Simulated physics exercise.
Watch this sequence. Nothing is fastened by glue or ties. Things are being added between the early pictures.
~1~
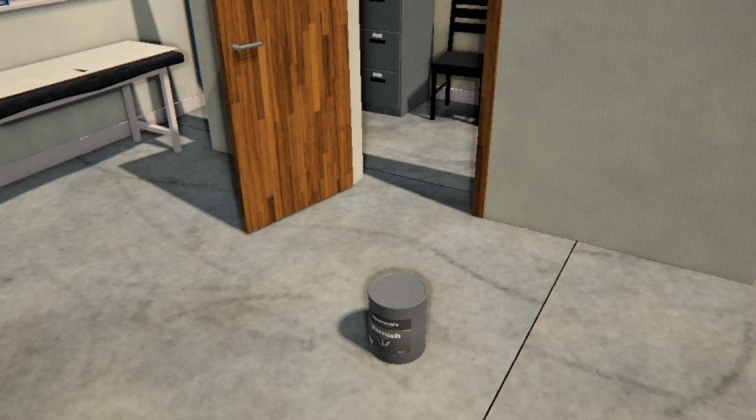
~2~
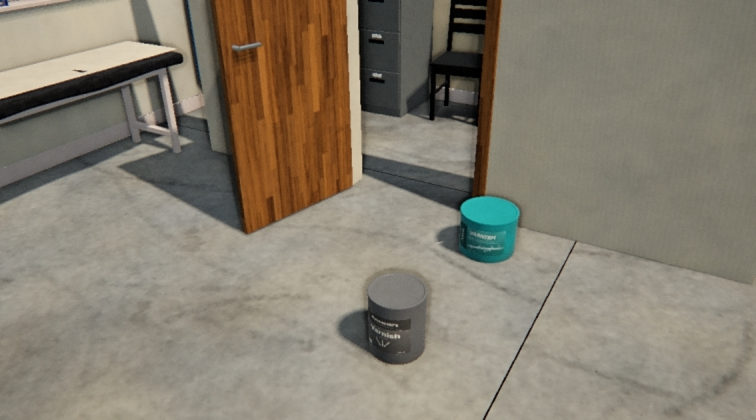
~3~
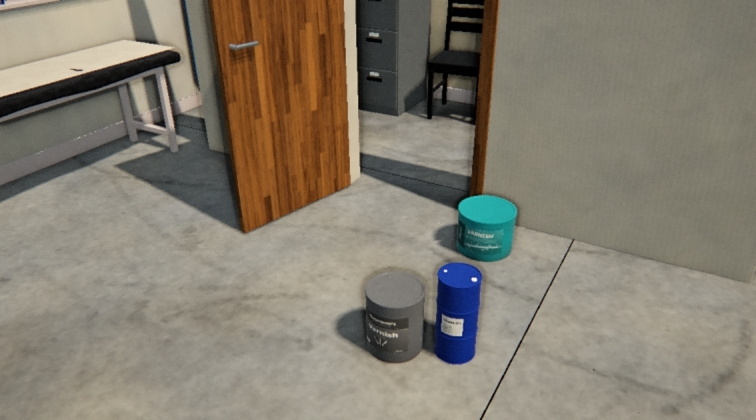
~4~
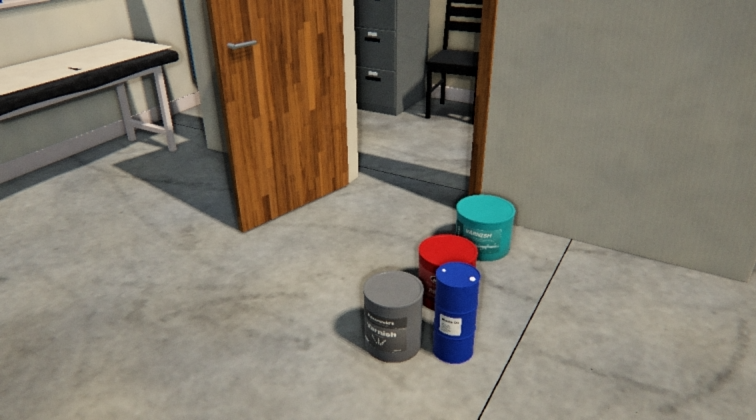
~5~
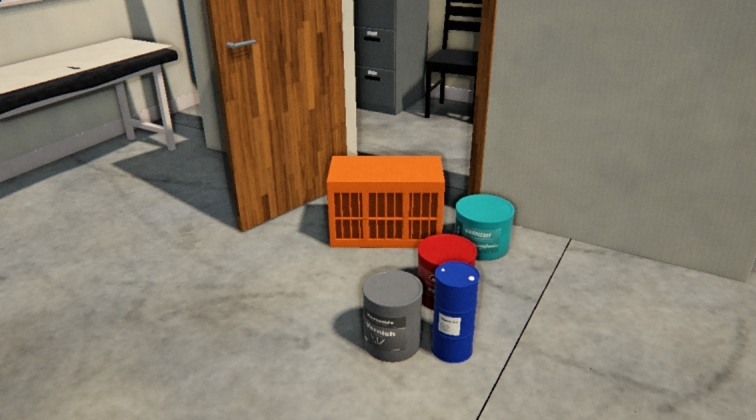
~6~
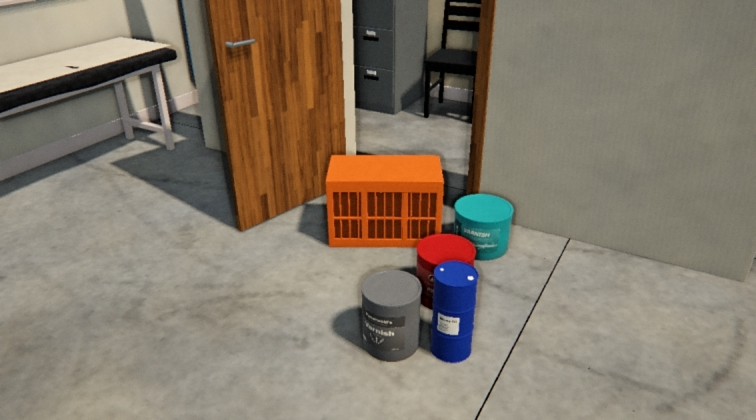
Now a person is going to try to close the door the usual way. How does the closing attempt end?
Basically the door is held back by something.
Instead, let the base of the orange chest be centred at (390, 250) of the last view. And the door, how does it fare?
After that, the door stays partly open.
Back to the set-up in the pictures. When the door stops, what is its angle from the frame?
About 60°.
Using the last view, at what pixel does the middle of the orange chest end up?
It winds up at roughly (399, 202).
Then, 0.50 s on from there, door 93° open.
Then, 0.80 s on from there, door 76° open.
Then, 1.00 s on from there, door 64° open; orange chest shifted a little near (391, 202).
Then, 1.10 s on from there, door 61° open; orange chest shifted a little near (397, 202).
In the end, door 60° open; all 5 unmoved. At the end, from the last picture's camera, orange chest near (400, 202).
